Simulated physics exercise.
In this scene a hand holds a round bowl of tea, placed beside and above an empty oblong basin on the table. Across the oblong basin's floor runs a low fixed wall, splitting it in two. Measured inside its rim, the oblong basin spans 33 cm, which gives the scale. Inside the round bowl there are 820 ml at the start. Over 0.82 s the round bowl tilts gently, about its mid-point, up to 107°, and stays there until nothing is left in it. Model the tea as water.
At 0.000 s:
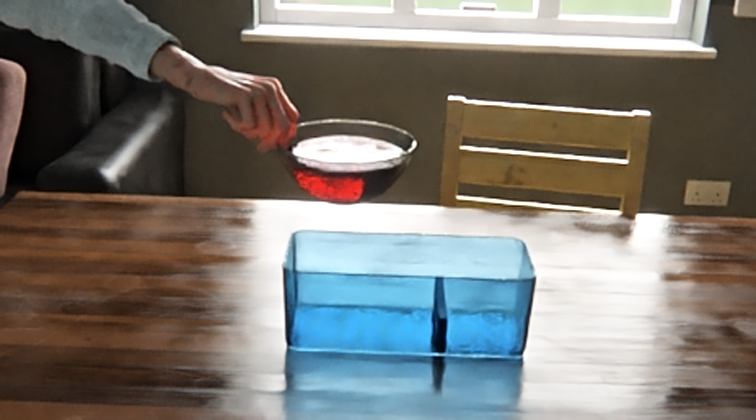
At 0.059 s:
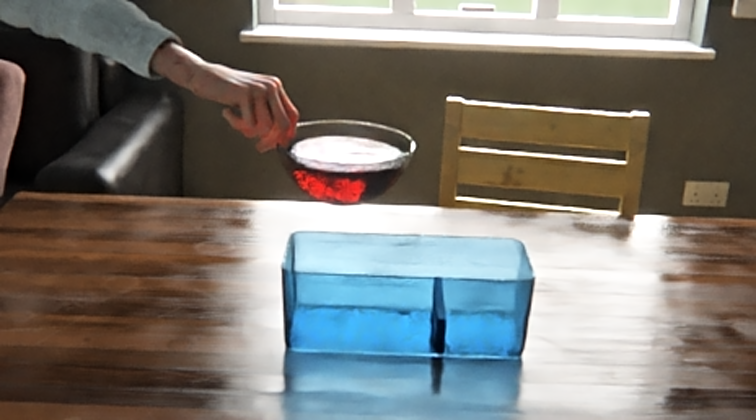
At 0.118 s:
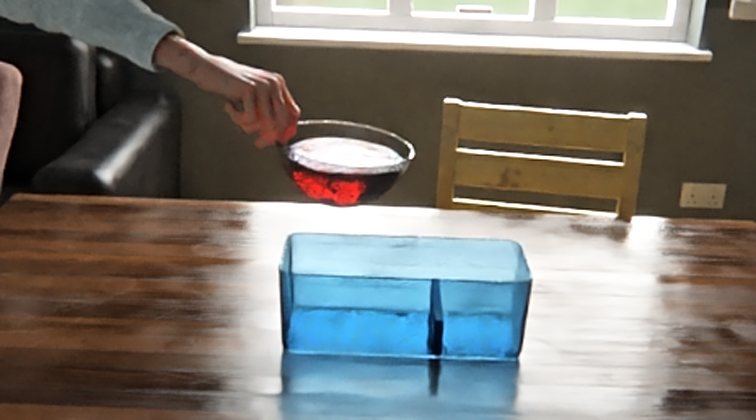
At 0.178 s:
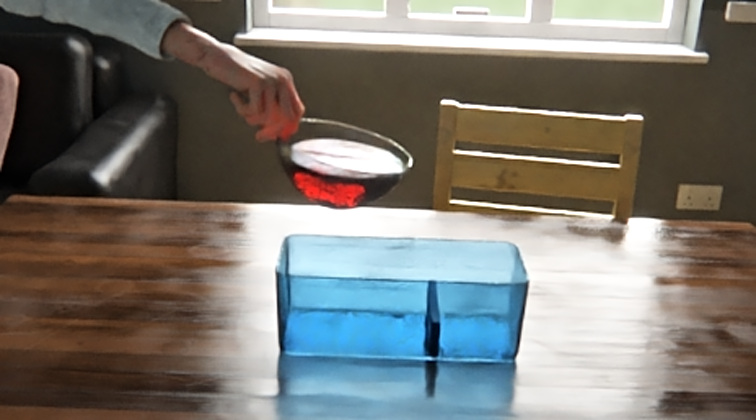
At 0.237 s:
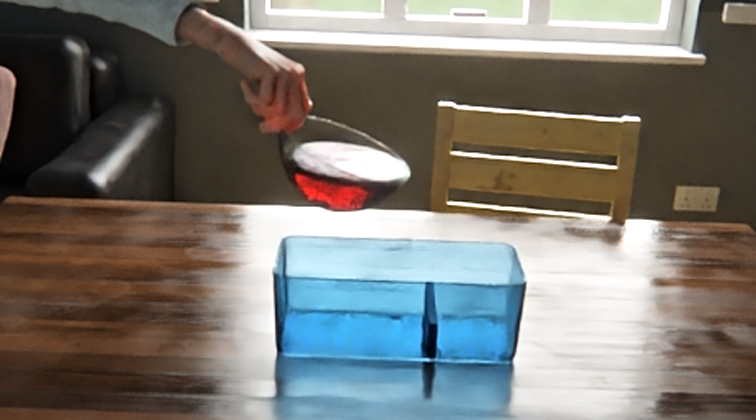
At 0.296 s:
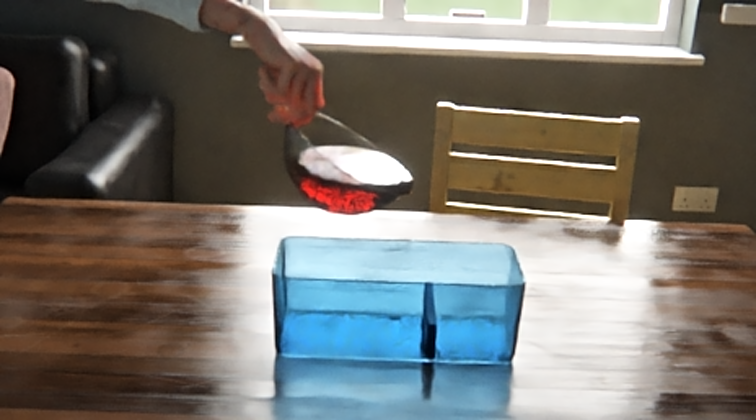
At a wooden table near a window, a hand held a round glass bowl of dark red tea above a divided blue basin, then gently tilted it down to the right.
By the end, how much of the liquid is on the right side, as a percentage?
Around 39 percent.
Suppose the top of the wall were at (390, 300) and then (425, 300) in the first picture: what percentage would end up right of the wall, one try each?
Roughly 85 per cent, then 65 per cent.
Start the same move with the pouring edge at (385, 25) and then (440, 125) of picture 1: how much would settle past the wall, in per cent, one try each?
I'd say 35 percent on the first go, 65 percent on the next.
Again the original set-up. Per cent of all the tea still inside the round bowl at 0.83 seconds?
Share remaining: Approx. 0 %.
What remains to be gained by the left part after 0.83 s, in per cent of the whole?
Near 2 percent, give or take.
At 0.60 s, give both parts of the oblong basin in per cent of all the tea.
I'd say some 24 on the left and some 42 on the right.
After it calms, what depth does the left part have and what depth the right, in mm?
Roughly 16 mm on the left side and 22 mm on the right side.
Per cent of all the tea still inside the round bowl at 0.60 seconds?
Close to 10 percent of the liquid remains at that time.
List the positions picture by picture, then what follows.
In the first picture, it leans 0°; its right rim is at (415, 145); the tea meets the walls at (284, 151) and (408, 156); the oblong basin's rim runs from (287, 251) to (530, 260); the wall's top is at (441, 297).
In the second picture, it leans 1°; its right rim is at (414, 147); the tea meets the walls at (283, 151) and (407, 157).
In the third picture, it leans 5°; its right rim is at (413, 153); the tea meets the walls at (282, 150) and (405, 161).
In the fourth picture, it leans 12°; its right rim is at (411, 163); the tea meets the walls at (283, 151) and (404, 166).
In the fifth picture, it leans 21°; its right rim is at (409, 175); the tea meets the walls at (285, 154) and (408, 170).
In the sixth picture, it leans 31°; its right rim is at (406, 188); the tea meets the walls at (289, 159) and (405, 178); 5 per cent is over the edge.
By 0.60 s the tilt is 90° and 10 per cent is still to pour, 23 is left of the wall and 42 right of it.
By 0.83 s the tilt is 107° and 0 per cent is still to pour, 53 is left of the wall and 36 right of it.
By 1.06 s the tilt is 107° and 0 per cent is still to pour, 54 is left of the wall and 39 right of it.
By 1.32 s the tilt is 107° and 0 per cent is still to pour, 55 is left of the wall and 39 right of it.
At rest 55 per cent lies left of the wall, 39 right of it and 6 outside.
